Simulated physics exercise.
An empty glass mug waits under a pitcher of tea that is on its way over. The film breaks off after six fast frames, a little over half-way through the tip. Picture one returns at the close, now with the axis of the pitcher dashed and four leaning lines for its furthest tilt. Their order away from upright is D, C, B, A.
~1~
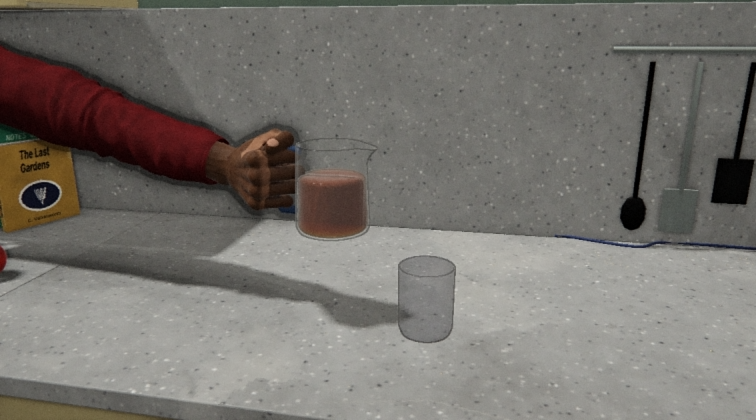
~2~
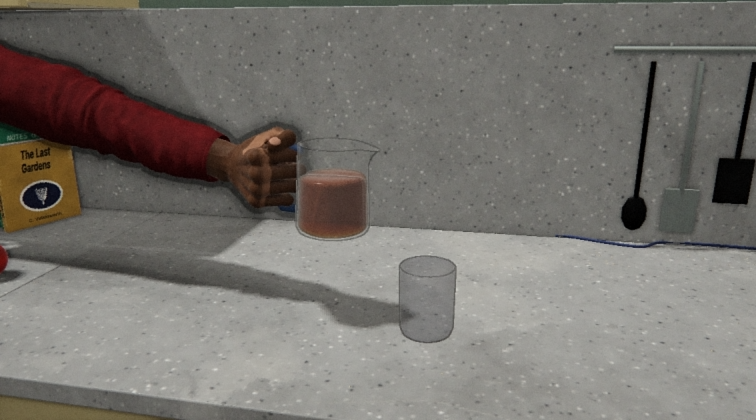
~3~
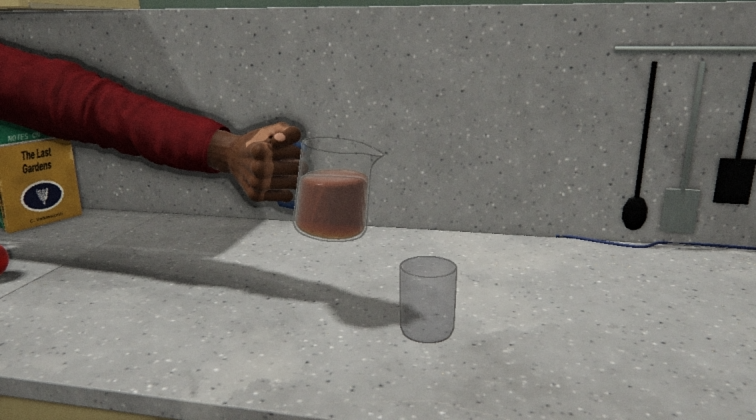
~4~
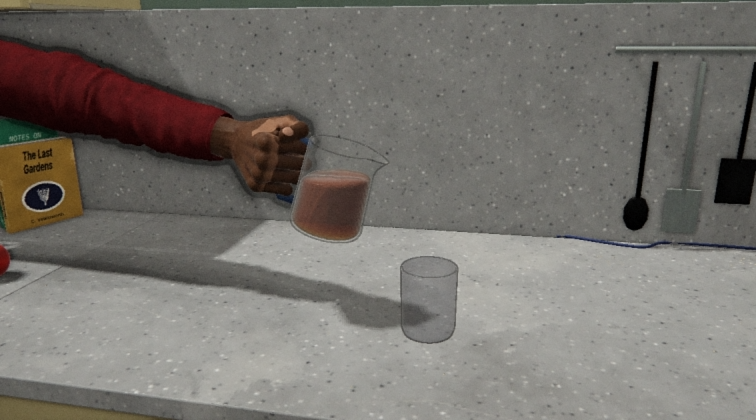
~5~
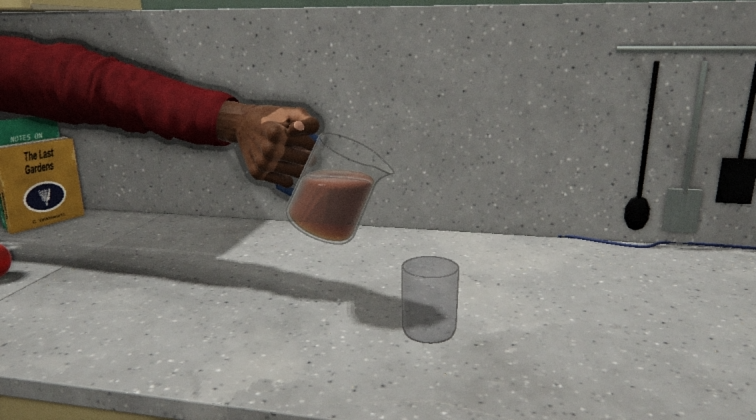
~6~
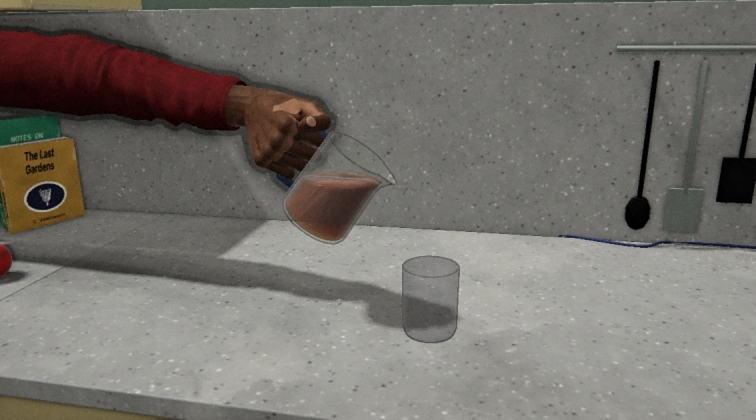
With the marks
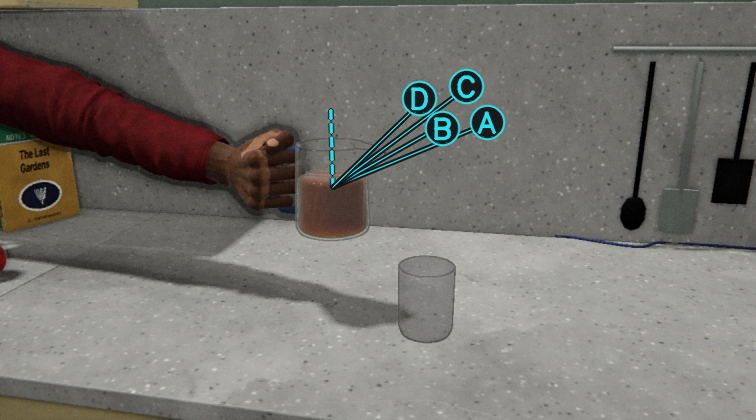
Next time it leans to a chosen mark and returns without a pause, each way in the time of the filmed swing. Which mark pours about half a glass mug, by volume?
A is best.
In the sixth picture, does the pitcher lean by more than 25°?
Yes.
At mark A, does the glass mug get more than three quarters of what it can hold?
No, it does not.
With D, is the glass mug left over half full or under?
Under.
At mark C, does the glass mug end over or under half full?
Under.
On the marked copy, A at (471, 129); B at (425, 134); C at (453, 97); D at (409, 113).
For mark A, the glass mug ends with about 49 % of what it can hold.
For mark B, the glass mug ends with about 31 % of what it can hold.
For mark C, the glass mug ends with about 16 % of what it can hold.
For mark D, the glass mug ends with about 7 % of what it can hold.
